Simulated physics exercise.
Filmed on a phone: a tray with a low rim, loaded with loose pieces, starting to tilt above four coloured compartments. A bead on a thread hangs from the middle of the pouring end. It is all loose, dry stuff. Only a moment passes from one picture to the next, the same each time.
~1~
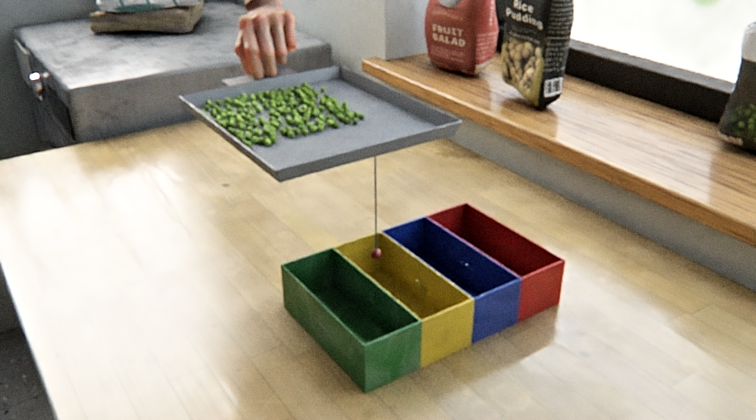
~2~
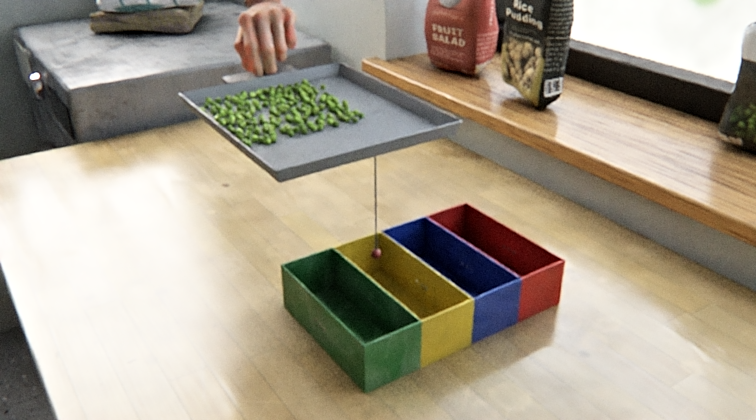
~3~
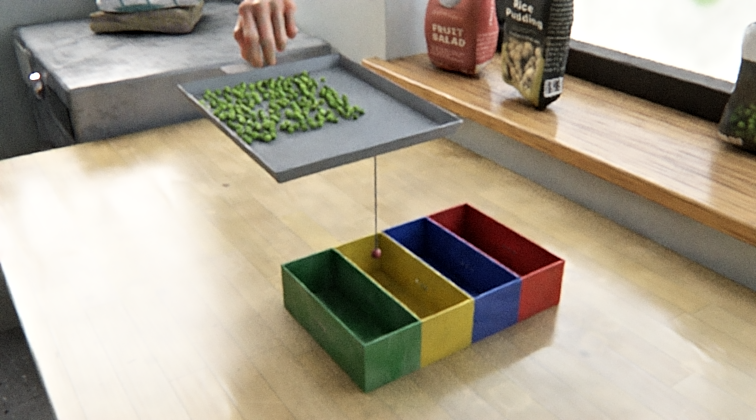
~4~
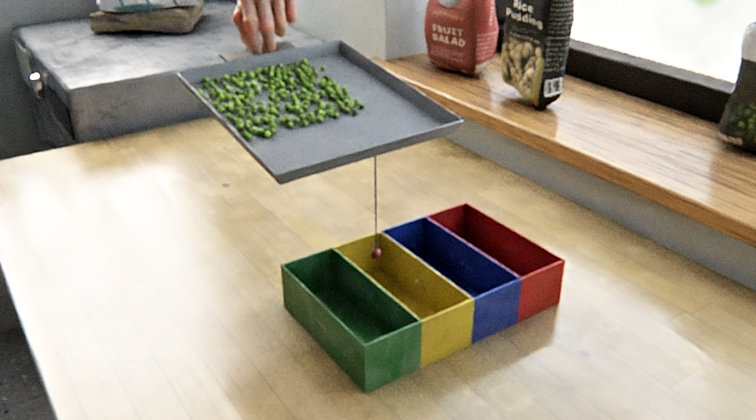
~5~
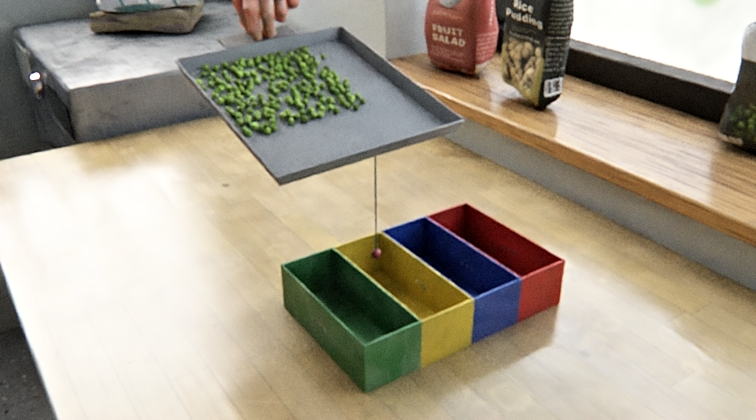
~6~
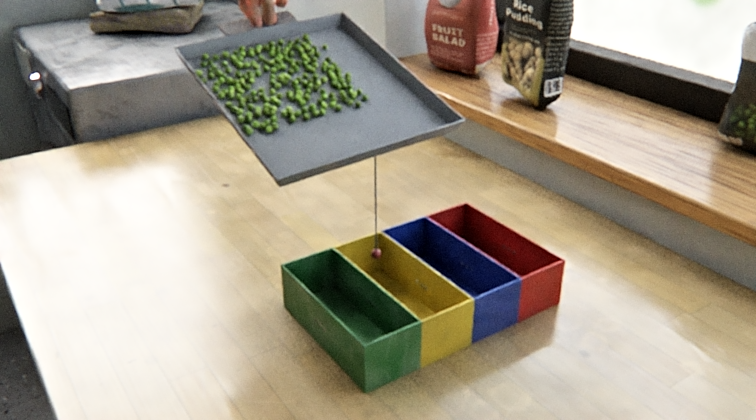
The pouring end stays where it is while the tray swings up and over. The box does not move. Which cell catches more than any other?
It favours the green compartment.
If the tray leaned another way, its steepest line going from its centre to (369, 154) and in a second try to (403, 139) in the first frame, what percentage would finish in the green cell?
Roughly 40 per cent, and 0 per cent.
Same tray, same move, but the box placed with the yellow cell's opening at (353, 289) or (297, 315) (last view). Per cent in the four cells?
First some 100, then 100 per cent.
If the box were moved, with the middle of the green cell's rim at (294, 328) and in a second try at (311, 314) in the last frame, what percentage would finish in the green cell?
First some 30, then 50 per cent.
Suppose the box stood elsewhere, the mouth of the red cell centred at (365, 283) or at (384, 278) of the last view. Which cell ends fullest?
In turn: The cell in blue; the cell in blue.
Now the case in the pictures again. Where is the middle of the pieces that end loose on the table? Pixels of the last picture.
At about (304, 389).
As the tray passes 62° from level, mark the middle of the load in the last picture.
Near (324, 175).
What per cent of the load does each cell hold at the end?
Green cell: 50 %, yellow cell: 10 %, blue cell: 0 %, red cell: 0 %.
Soon after the last picture, tray tipped steeply; about two thirds on the tray; a small part in the green cell; a small part in the yellow cell; about a quarter falling or outside the box.
A little later, tray tipped past a quarter turn; about half in the green cell; a small part in the yellow cell; about half falling or outside the box.
Later still, tray tipped past a quarter turn; about half in the green cell; a small part in the yellow cell; about a third falling or outside the box.
At rest, tray tipped past a quarter turn; about half in the green cell; a small part in the yellow cell; none in the blue cell; none in the red cell; about a third outside the box.
